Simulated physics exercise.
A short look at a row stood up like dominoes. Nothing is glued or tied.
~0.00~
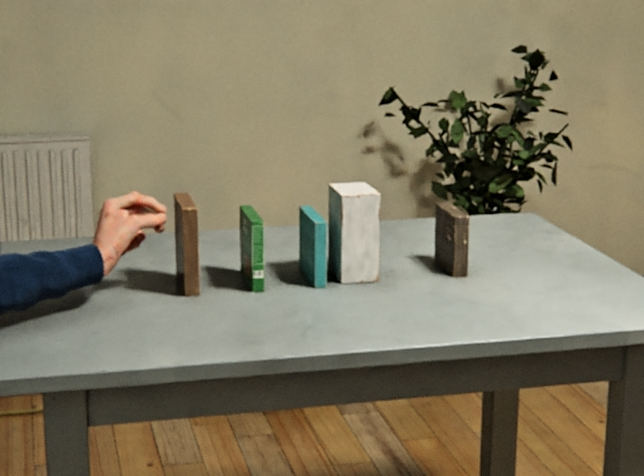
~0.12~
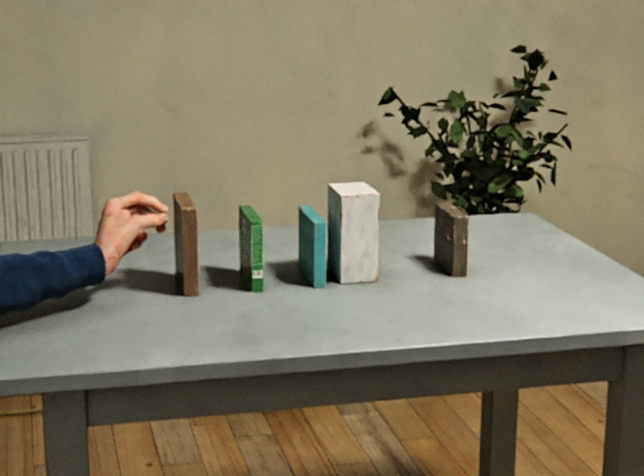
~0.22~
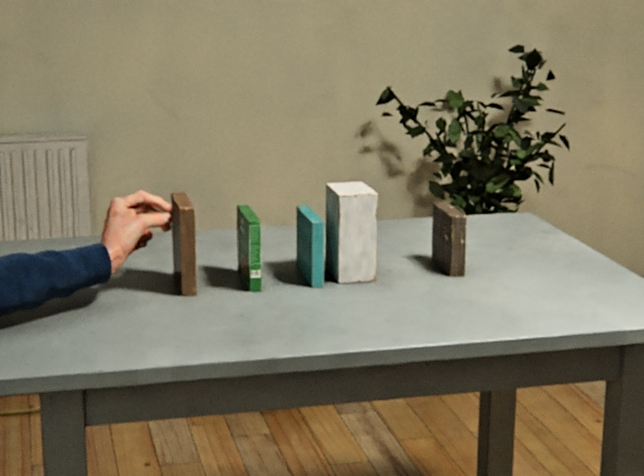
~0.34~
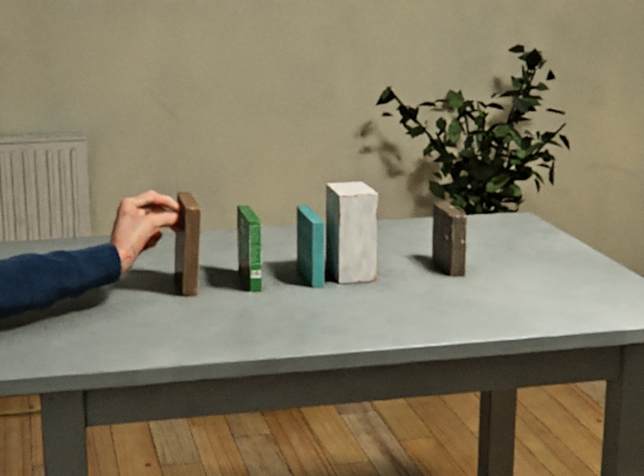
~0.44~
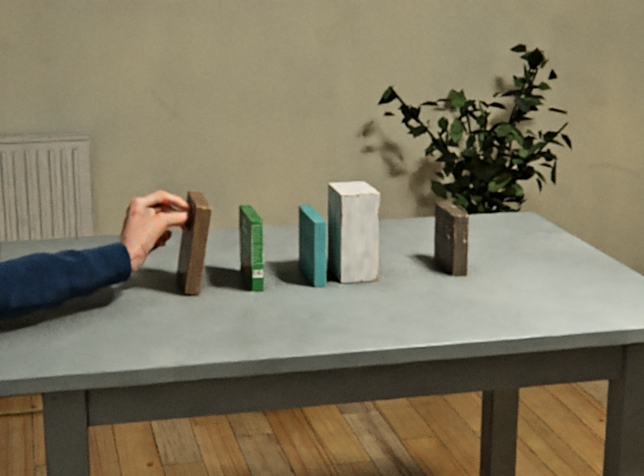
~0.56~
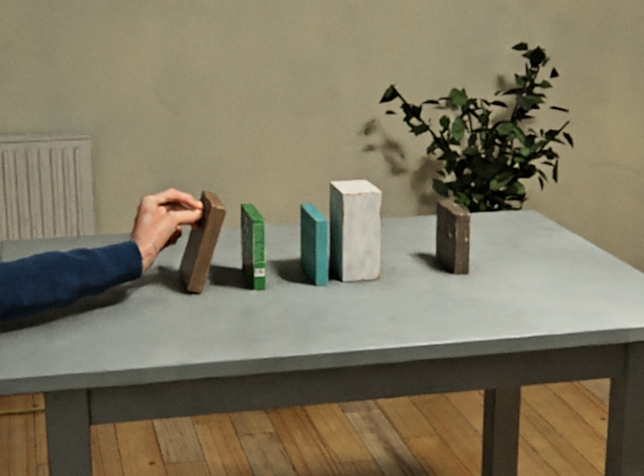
A hand in a dark blue sleeve reached in from the left and pushed the top of a brown block, tilting it rightward toward a green packet, while the other standing pieces stayed still.
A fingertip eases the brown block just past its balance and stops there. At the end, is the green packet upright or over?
The green packet tips over.
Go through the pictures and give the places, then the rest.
Green packet (252, 248); white block (353, 232), in the first picture.
White block (353, 232); turquoise board (312, 246), in the second picture.
White block (350, 232); turquoise board (310, 246), in the third picture.
Brown block 4° over; white block (351, 232); turquoise board (310, 246), in the fourth picture.
Brown block 10° over; white block (353, 232); turquoise board (312, 246), in the fifth picture.
Brown block 18° over; green packet (253, 246); white block (354, 230), in the sixth picture.
After 0.76 s, brown block 68° over; green packet tipped 46° from how it was near (281, 251).
After 0.86 s, brown block 72° over; green packet tipped 58° from how it was near (287, 255); turquoise board tipped 13° from how it was.
At rest (1.5 s), tipped over on the table, green packet; left askew, turquoise board; white block in place. Seen from the same camera at the end, green packet near (286, 255).
